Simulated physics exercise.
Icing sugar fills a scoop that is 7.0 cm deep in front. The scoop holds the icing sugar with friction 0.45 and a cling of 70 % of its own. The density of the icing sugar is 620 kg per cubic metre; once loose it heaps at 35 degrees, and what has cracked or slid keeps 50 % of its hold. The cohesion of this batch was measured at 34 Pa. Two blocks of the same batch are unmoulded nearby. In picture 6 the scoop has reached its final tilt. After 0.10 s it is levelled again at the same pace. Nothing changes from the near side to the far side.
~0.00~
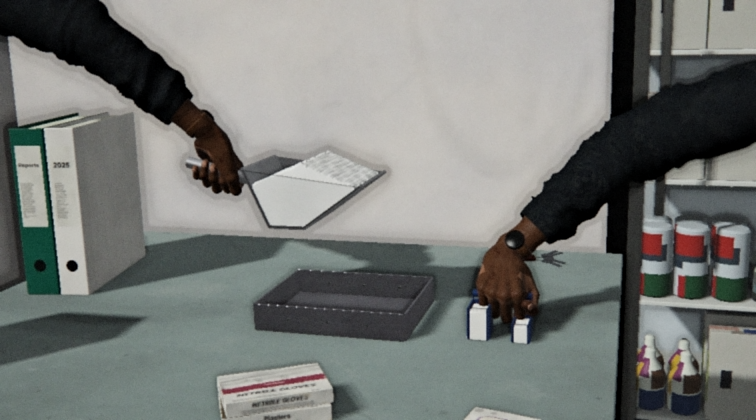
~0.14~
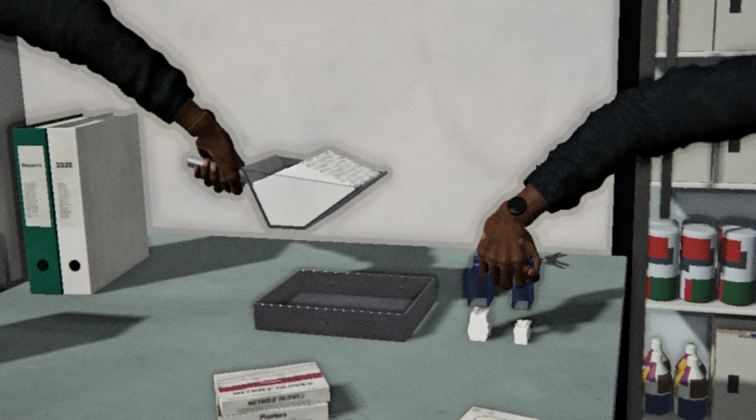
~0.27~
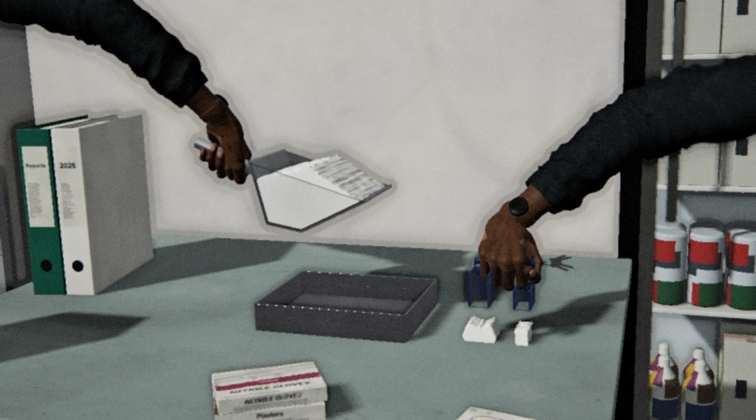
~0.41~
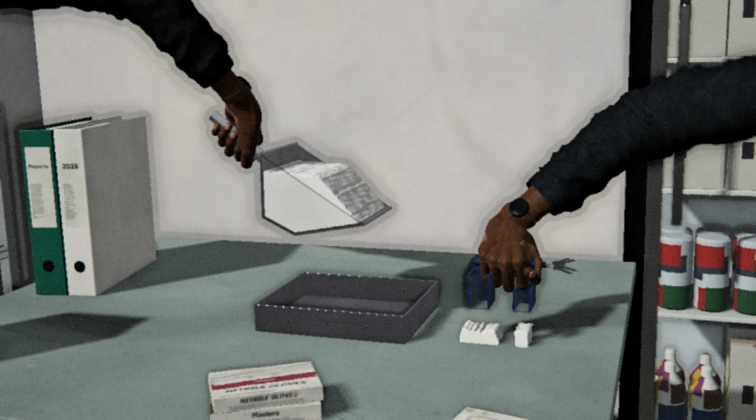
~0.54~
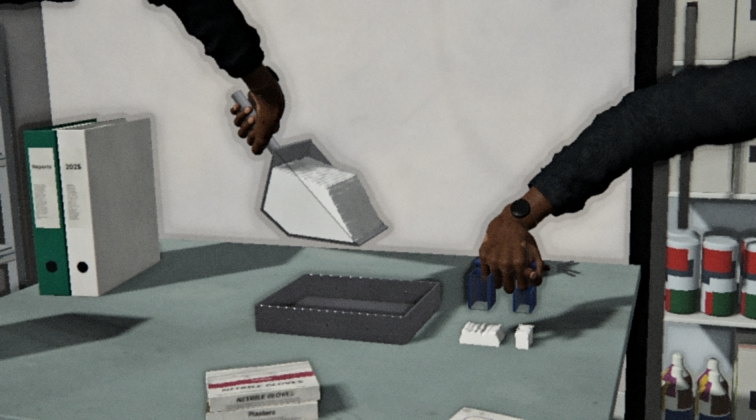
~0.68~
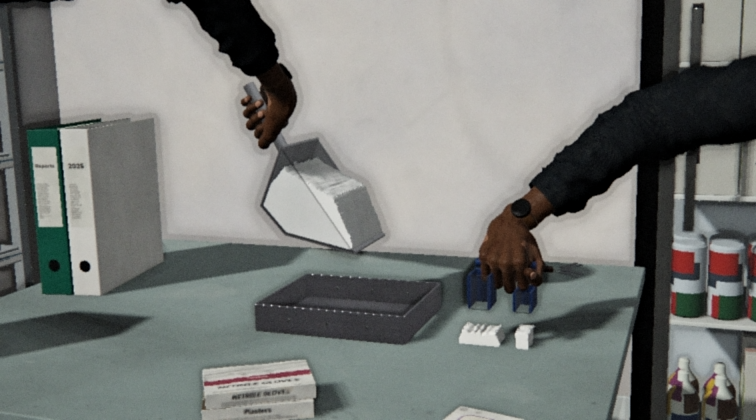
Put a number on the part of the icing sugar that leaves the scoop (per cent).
Expect roughly 16 %.
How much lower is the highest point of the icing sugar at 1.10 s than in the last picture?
Some 2.0 cm.
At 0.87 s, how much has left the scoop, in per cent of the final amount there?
About 20 %.
By 0.87 s, the scoop is at 45 degrees and 3 % has left it.
By 1.10 s, the scoop is at 20 degrees and 16 % has left it.
By 1.33 s, the scoop is at 0 degrees and 16 % has left it.
By 1.56 s, the scoop is at 0 degrees and 16 % has left it.
By 1.87 s, at the end, the scoop is at 0 degrees and 16 % has left it.
